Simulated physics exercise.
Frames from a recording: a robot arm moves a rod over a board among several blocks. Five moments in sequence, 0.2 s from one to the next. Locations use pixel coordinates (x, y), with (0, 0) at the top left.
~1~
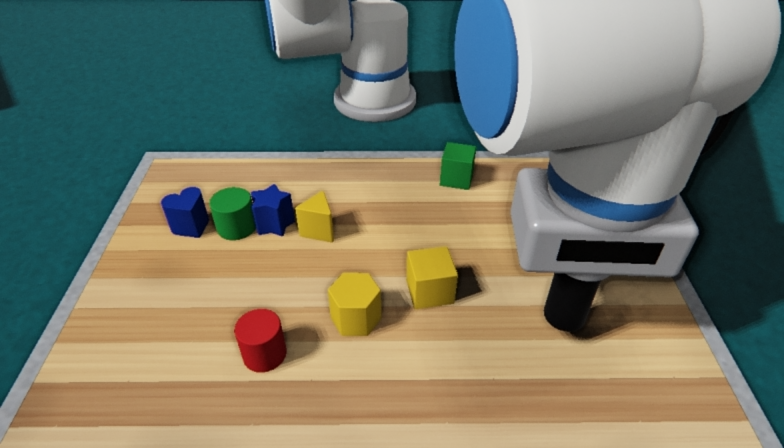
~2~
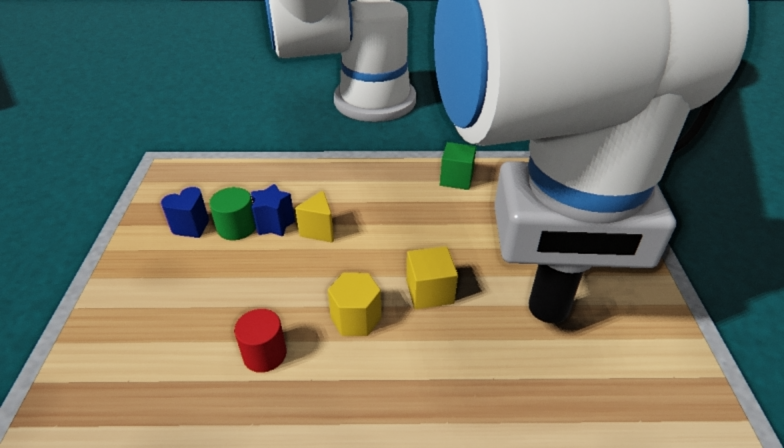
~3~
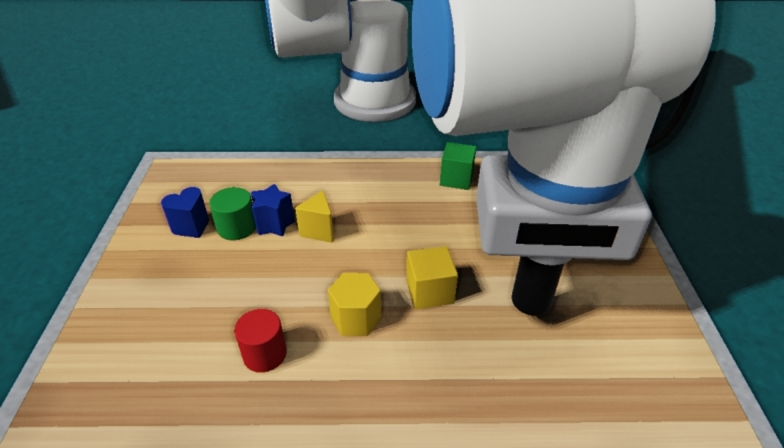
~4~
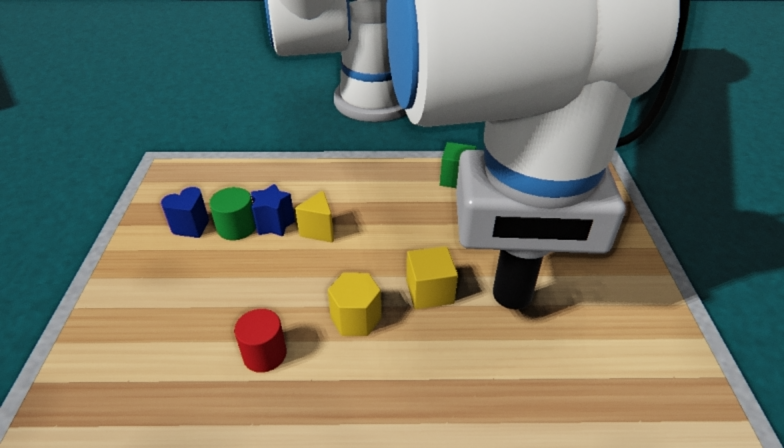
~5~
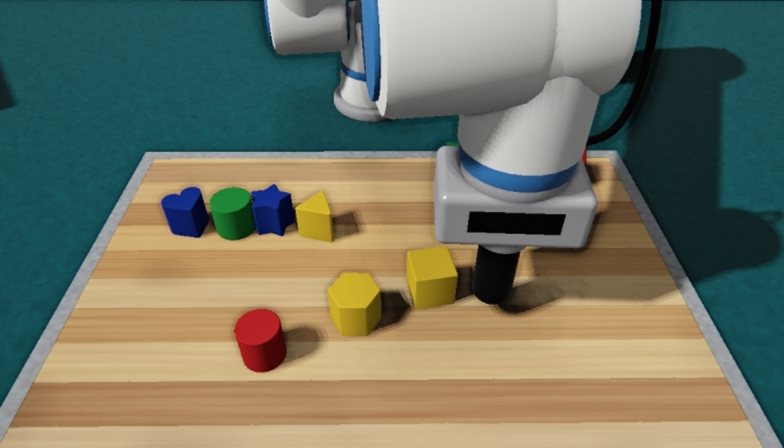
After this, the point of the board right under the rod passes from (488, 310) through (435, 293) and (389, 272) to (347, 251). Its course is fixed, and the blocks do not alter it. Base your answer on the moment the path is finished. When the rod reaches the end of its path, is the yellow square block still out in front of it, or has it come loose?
It is still there in front.
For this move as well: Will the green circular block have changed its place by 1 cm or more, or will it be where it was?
Here the green circular block stays on its spot.
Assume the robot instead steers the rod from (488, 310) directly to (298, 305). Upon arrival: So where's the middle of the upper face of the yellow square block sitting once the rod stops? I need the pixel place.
It will end up at (387, 248).
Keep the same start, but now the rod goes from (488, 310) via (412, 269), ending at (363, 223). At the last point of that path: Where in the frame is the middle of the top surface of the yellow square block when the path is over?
Answer: (372, 252).
What follows on the original path. One third of the way, rod (435, 274); yellow square block (398, 252), turned 30° clockwise.
Two thirds of the way, rod (389, 253); yellow square block (353, 234), turned 20° clockwise.
At the end, rod (346, 233); green circular block still; yellow triangular piece still; yellow square block (308, 223), turned 15° clockwise.
